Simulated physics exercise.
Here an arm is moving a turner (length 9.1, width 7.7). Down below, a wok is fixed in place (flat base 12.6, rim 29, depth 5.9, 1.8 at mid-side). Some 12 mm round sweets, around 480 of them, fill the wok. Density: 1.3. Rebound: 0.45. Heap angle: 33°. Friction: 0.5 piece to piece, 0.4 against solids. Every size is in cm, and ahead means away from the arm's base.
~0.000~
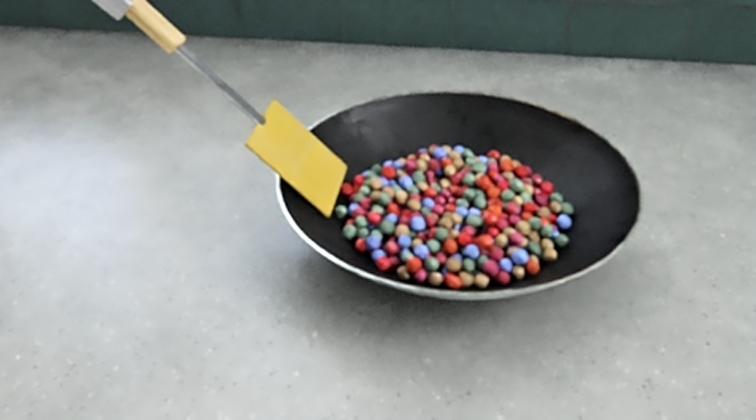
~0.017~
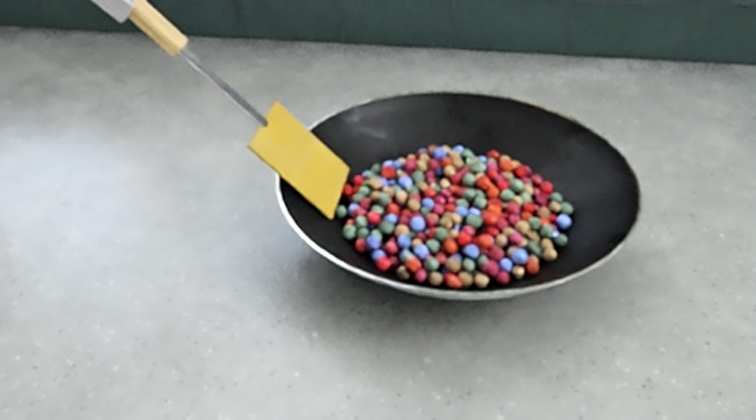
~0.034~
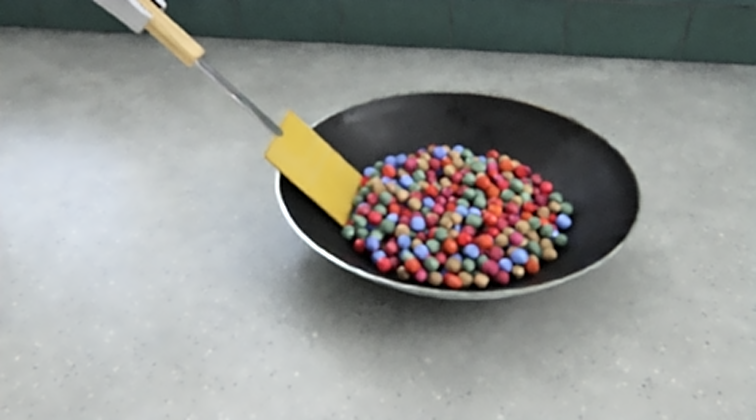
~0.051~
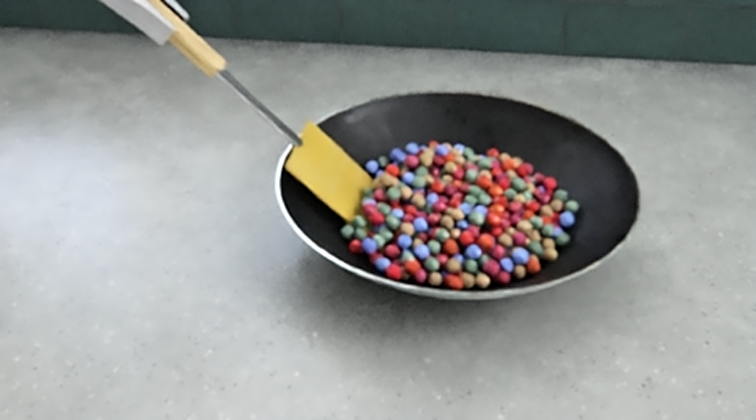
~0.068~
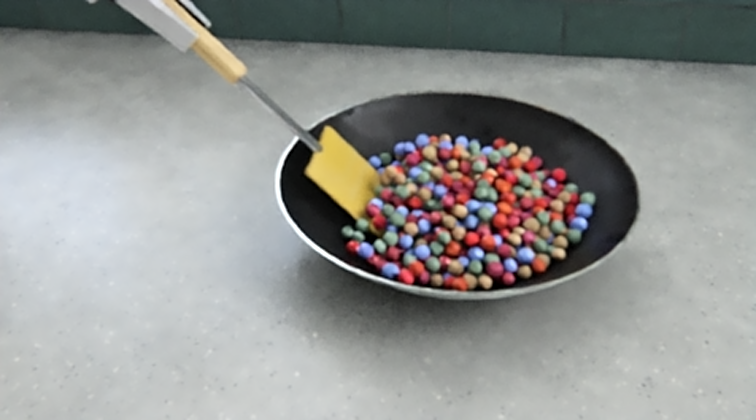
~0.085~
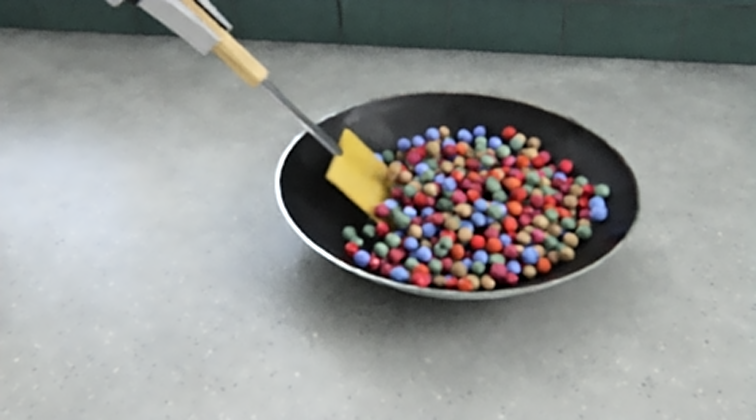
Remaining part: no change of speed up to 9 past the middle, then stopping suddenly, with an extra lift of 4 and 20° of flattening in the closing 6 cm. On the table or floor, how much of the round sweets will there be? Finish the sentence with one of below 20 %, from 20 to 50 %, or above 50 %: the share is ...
The share is from 20 to 50 %.
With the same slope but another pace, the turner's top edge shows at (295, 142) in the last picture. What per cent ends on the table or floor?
About 5 percent.
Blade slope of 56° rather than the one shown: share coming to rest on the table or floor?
Some 25 in a hundred.
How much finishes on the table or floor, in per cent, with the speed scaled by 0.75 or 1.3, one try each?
I'd say near 20 and then near 35 per cent.
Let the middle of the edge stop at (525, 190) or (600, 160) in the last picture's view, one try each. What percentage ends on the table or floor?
First try about 5 percent, second about 35 percent.
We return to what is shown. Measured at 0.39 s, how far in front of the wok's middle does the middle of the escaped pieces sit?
Some 20 centimetres ahead.
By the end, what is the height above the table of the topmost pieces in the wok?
5.5 cm.
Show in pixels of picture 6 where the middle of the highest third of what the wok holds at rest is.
The centre sits at about (549, 211).
After 0.13 s, sloping 46°, highest piece 7 above the table; 485 in the wok.
After 0.17 s, sloping 40°, highest piece 7 above the table; 484 in the wok, 1 on the blade or in flight.
After 0.39 s, sloping 26°, highest piece 11 above the table; 357 in the wok, 61 on the table or floor, 67 on the blade or in flight.
After 1.44 s, sloping 26°, highest piece 5 above the table; 357 in the wok, 128 on the table or floor.
In the end, 357 in the wok, 128 on the table or floor. That is 26 % on the table or floor.
